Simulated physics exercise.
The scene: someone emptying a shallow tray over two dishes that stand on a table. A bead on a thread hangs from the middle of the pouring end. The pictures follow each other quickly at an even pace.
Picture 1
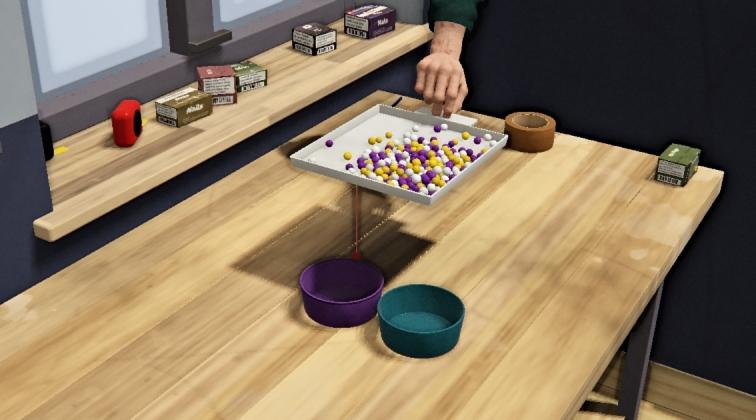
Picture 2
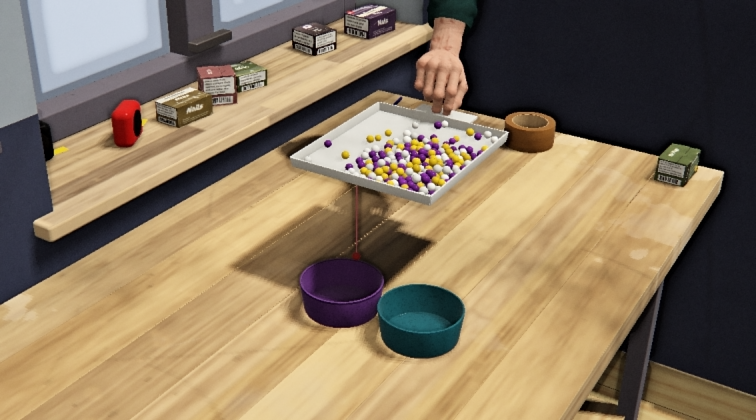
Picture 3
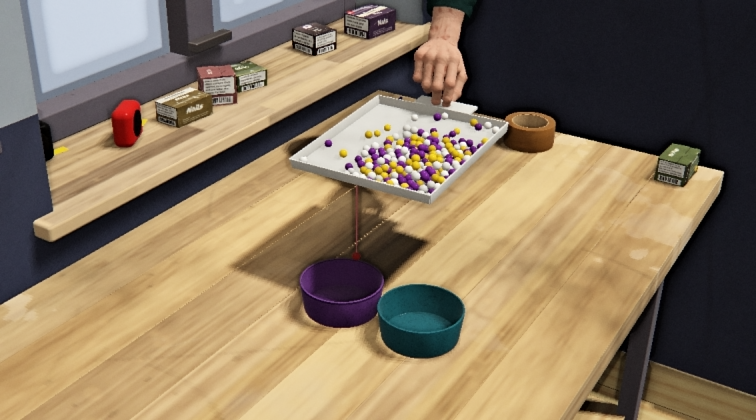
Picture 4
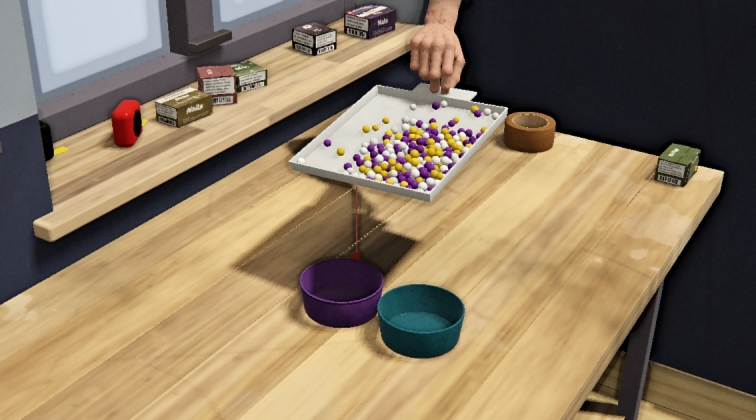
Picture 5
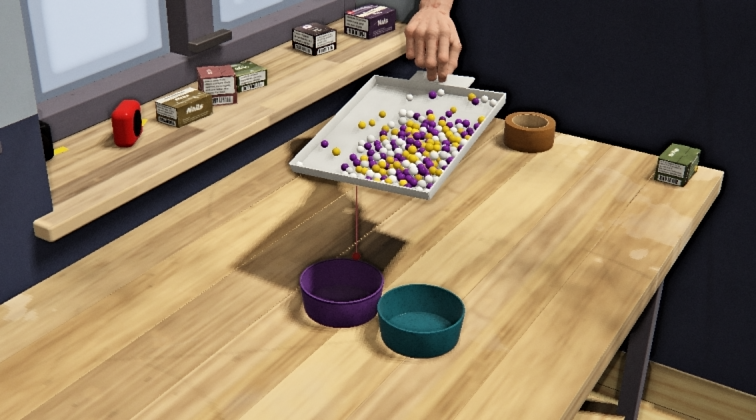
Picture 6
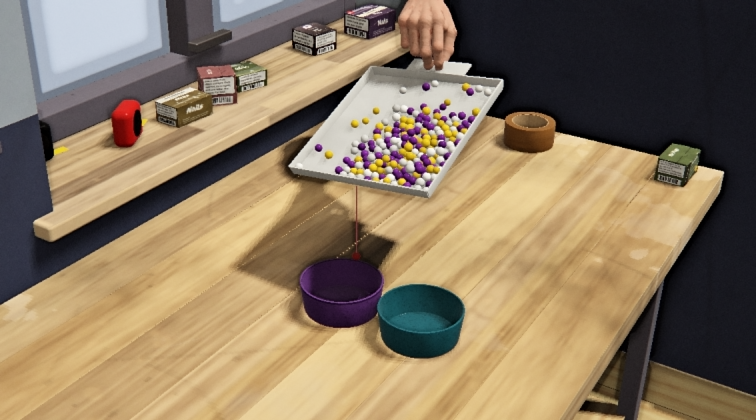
In this clip, a hand gradually raises the far end of a shallow white tray of purple, yellow and white beads above a purple dish and a teal dish, and the beads shift slightly as the tray's slope steepens.
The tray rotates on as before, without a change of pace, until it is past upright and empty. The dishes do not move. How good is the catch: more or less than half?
They take only the smaller part between them.
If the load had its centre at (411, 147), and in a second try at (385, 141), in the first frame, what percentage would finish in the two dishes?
Roughly 20 per cent, and 30 per cent.
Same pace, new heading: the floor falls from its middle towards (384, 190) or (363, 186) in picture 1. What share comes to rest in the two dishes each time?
Roughly 90 per cent, and 70 per cent.
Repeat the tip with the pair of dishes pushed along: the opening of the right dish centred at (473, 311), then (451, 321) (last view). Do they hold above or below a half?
The first try: Under half. The second: The smaller part.
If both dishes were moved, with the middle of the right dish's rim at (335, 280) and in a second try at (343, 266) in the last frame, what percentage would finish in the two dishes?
In turn 80 and 60 in a hundred.
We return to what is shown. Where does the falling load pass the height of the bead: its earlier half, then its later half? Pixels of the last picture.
Early half (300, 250), late half (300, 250).
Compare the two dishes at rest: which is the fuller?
It is the dish on the left.
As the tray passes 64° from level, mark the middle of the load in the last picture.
Near (349, 162).
Shortly afterwards, tray tipped steeply; the bulk on the tray; only a few in the right dish; a little in the left dish; only a few outside both; a little in the air.
Next, tray tipped past a quarter turn; a little on the tray; near a quarter in the left dish; near half outside both; a little in the air.
Some moments later, tray tipped past a quarter turn; near a third in the left dish; near two thirds outside both.
In the end, tray tipped past a quarter turn; none at all in the right dish; near a third in the left dish; near two thirds outside both.
